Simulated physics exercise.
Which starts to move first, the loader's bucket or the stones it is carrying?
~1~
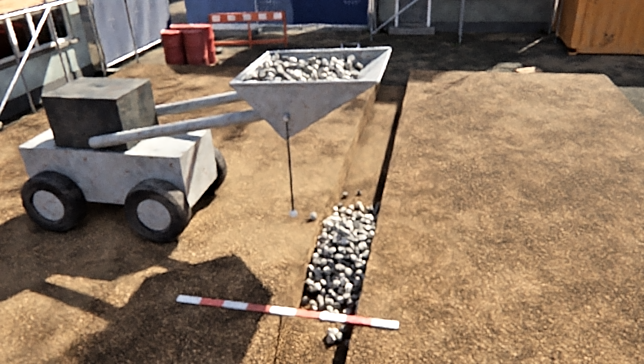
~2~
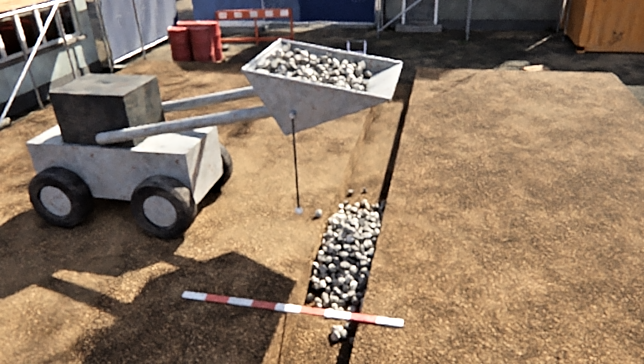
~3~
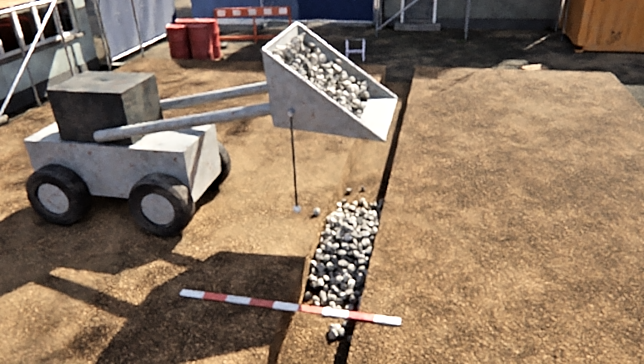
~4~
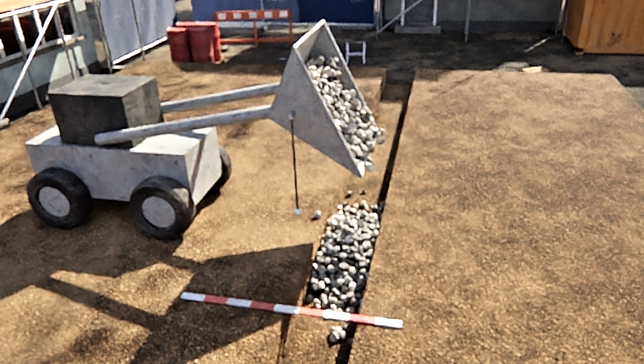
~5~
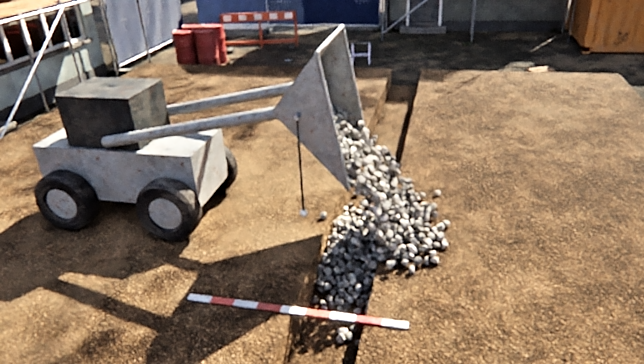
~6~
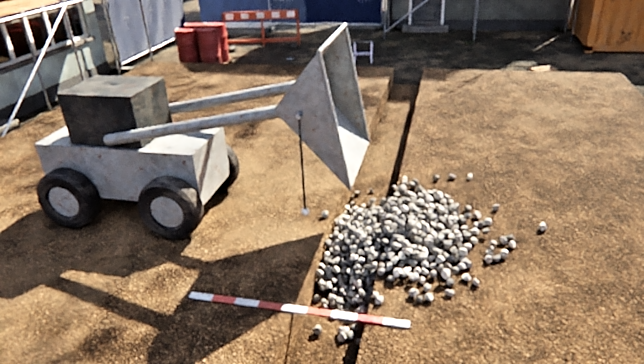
The bucket starts to move first, tilting forward. The stones in it only begin to shift after it has started tipping.
Grey loader tipping stones from its bucket onto a partly filled trench, many spilling past the far edge as the bucket empties.
